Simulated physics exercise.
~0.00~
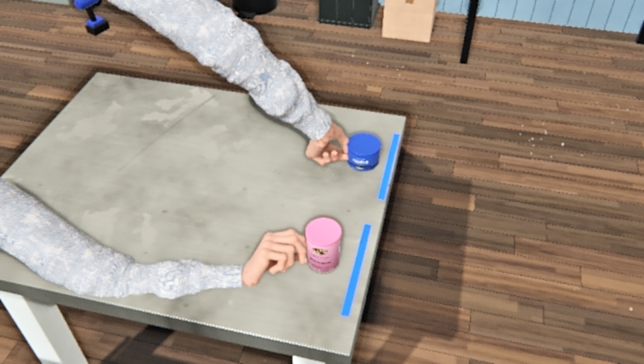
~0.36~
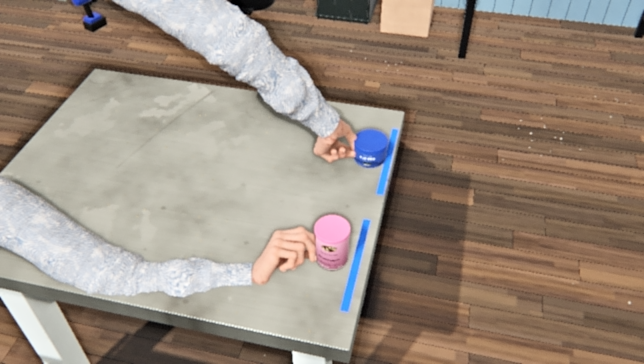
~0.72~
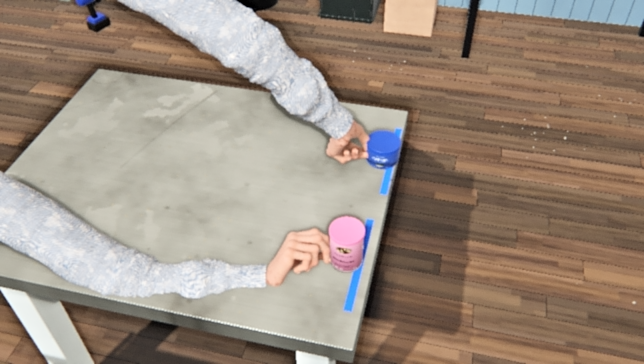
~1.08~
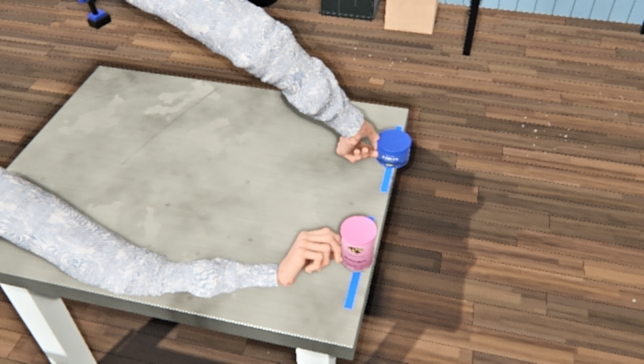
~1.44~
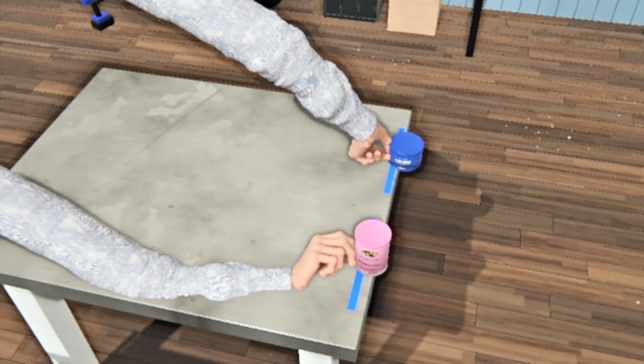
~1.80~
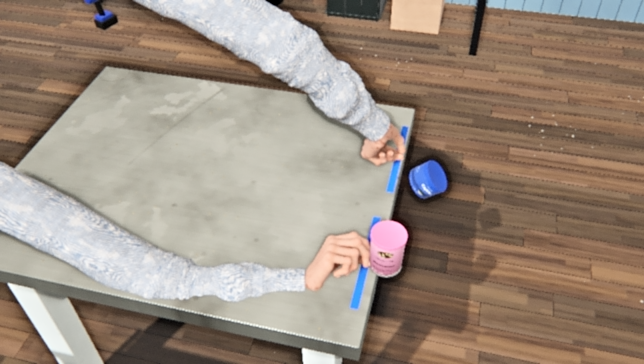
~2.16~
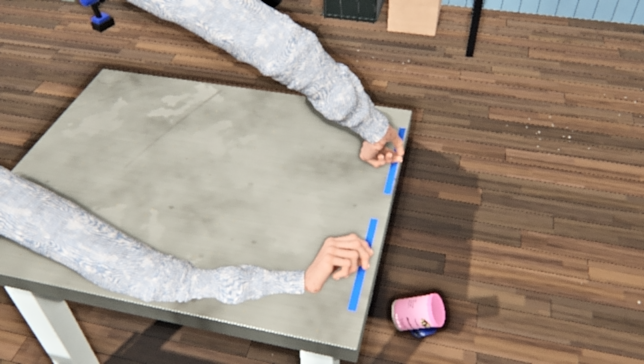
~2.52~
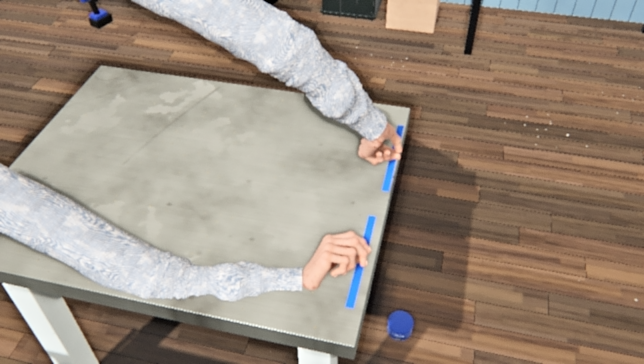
The clip opens on a grey table where two hands in pale, patterned sleeves rest their fingers against a blue tub and a pink pot, near two strips of blue tape by the right edge. Both hands slowly push the containers to the right, over the tape and out to the edge. The blue tub tips off first and drops, while its hand stops at the tape. The pink pot follows, leaning as it falls past the edge. At the end both hands stay still at the tape, the blue tub is down by the floor, and the pink pot is out of sight.
